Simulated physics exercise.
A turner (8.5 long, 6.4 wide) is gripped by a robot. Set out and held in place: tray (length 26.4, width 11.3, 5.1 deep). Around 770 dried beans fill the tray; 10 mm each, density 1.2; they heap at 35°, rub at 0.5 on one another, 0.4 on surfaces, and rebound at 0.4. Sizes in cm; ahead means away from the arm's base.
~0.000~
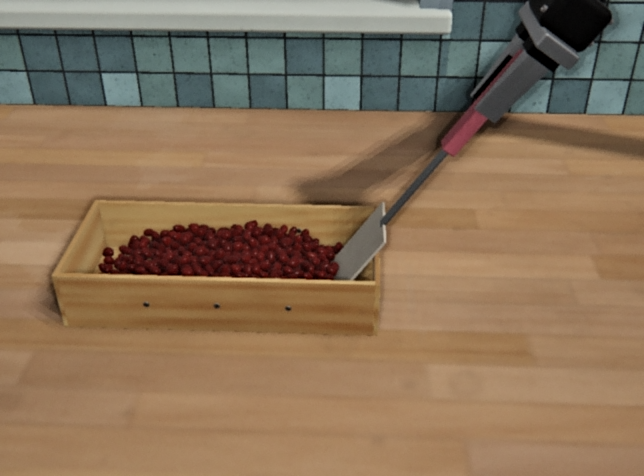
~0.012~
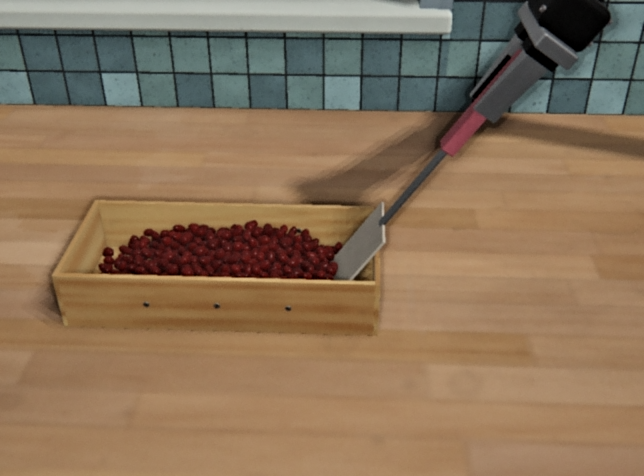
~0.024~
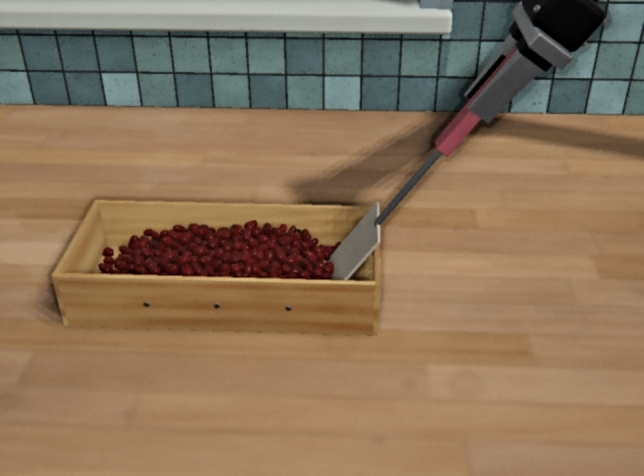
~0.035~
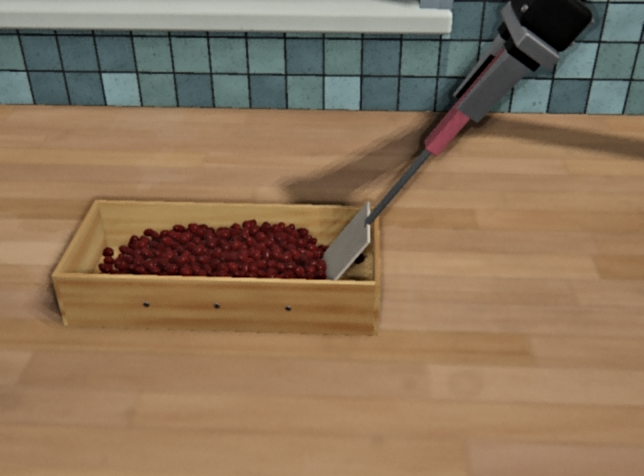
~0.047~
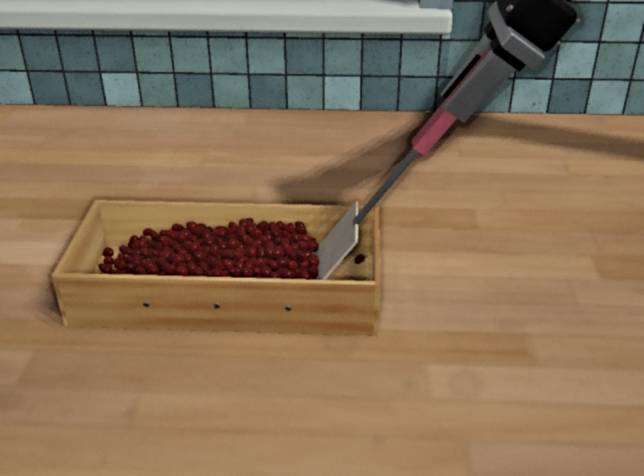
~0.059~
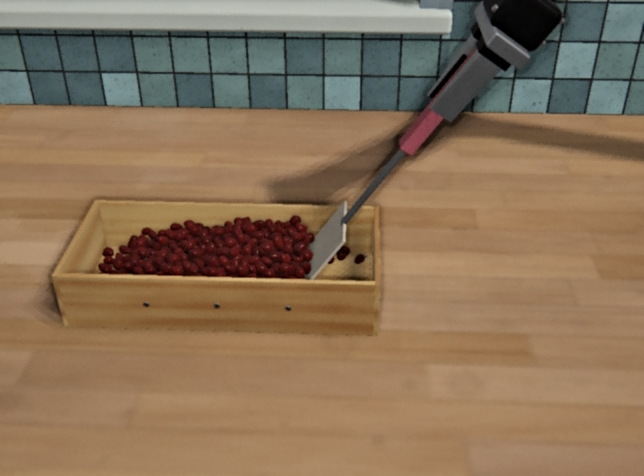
In this clip, a robot-held turner rests at the right end of a wooden tray of dark red beans, then moves a short way left, pushing the heap slightly and leaving a few beans behind it.
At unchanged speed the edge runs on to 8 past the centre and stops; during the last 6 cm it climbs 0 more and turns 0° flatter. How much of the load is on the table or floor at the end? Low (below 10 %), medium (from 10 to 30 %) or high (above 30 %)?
Share on the table or floor: Medium (from 10 to 30 %).
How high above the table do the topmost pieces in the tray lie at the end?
About 7.0 cm.
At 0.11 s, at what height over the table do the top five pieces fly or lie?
Some 8 cm.
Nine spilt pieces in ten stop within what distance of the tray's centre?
About 30 cm.
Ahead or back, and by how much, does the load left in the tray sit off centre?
Roughly 6.5 cm ahead.
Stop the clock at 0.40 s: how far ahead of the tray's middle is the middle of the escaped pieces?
Roughly 16 cm.
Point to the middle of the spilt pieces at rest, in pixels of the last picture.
Around (37, 276).
After 0.11 s, sloping 56°, highest piece 9 above the table; 768 in the tray.
After 0.17 s, sloping 56°, highest piece 10 above the table; 767 in the tray, 1 on the blade or in flight.
After 0.40 s, sloping 56°, highest piece 7 above the table; 631 in the tray, 110 on the table or floor, 27 on the blade or in flight.
After 1.45 s, sloping 56°, highest piece 7 above the table; 624 in the tray, 143 on the table or floor, 1 on the blade or in flight.
At rest, 624 in the tray, 143 on the table or floor, 1 on the blade or in flight. That is 19 % on the table or floor.
